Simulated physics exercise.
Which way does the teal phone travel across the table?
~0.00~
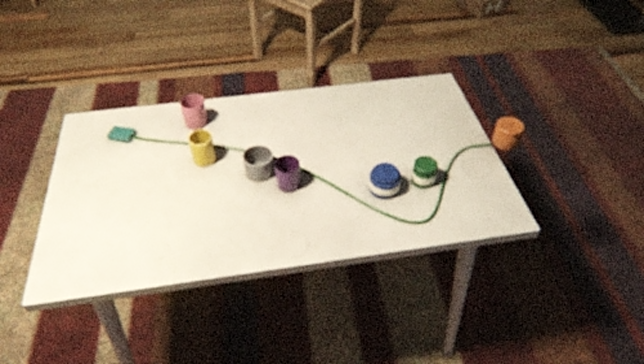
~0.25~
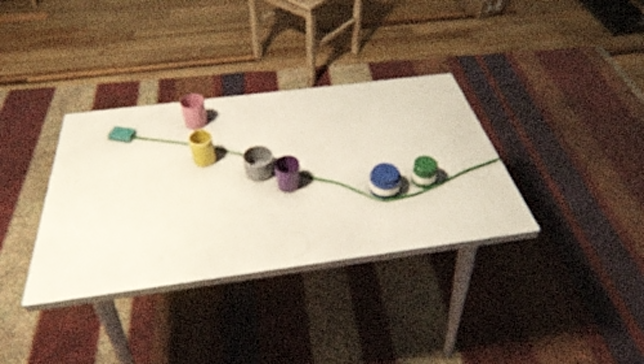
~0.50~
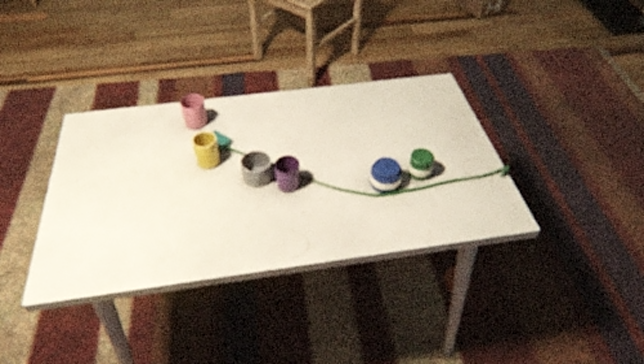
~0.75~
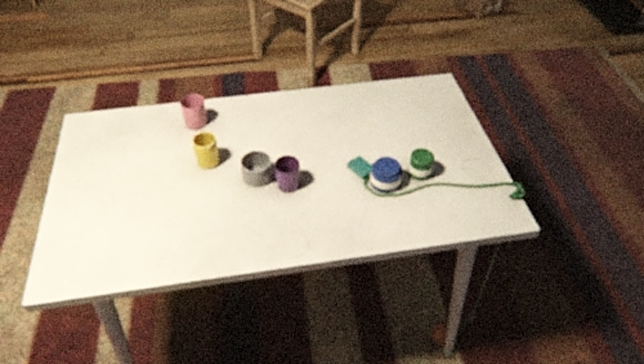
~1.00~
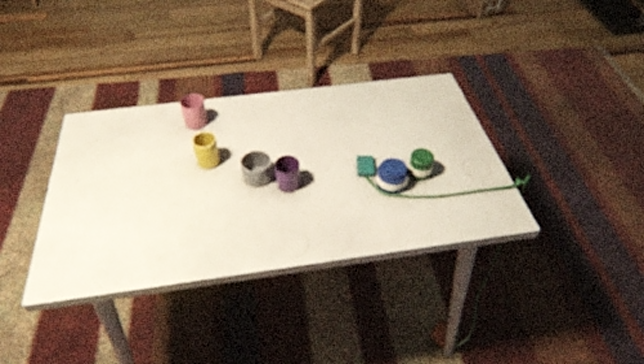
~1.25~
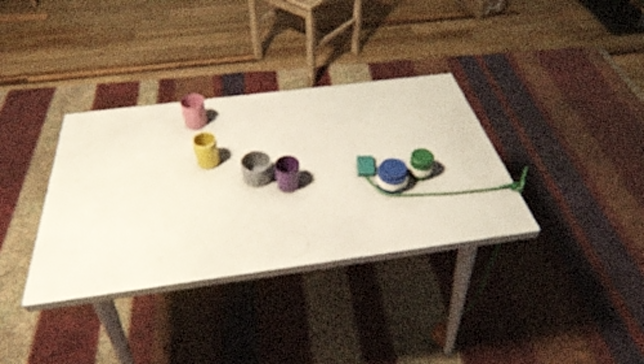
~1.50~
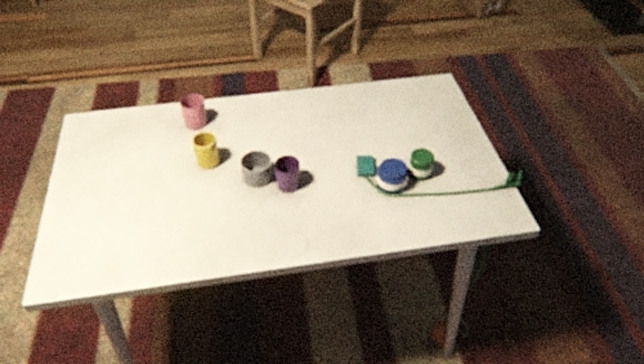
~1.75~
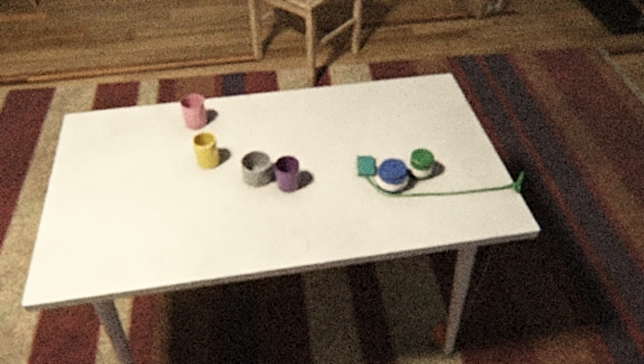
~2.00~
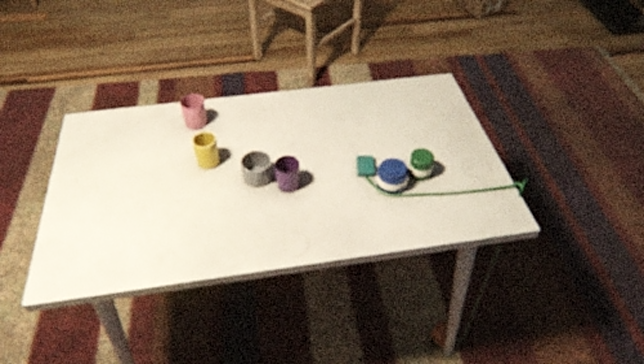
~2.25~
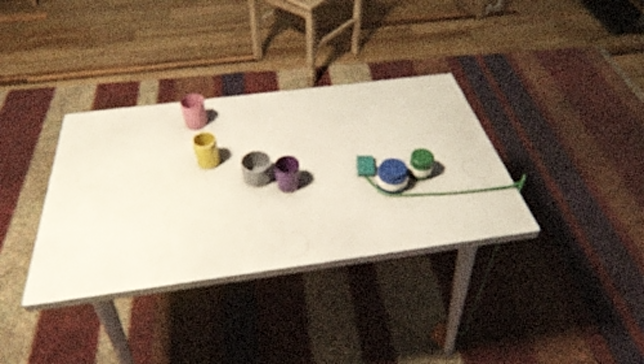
The teal phone moves to the right, coming to rest beside the blue jar.
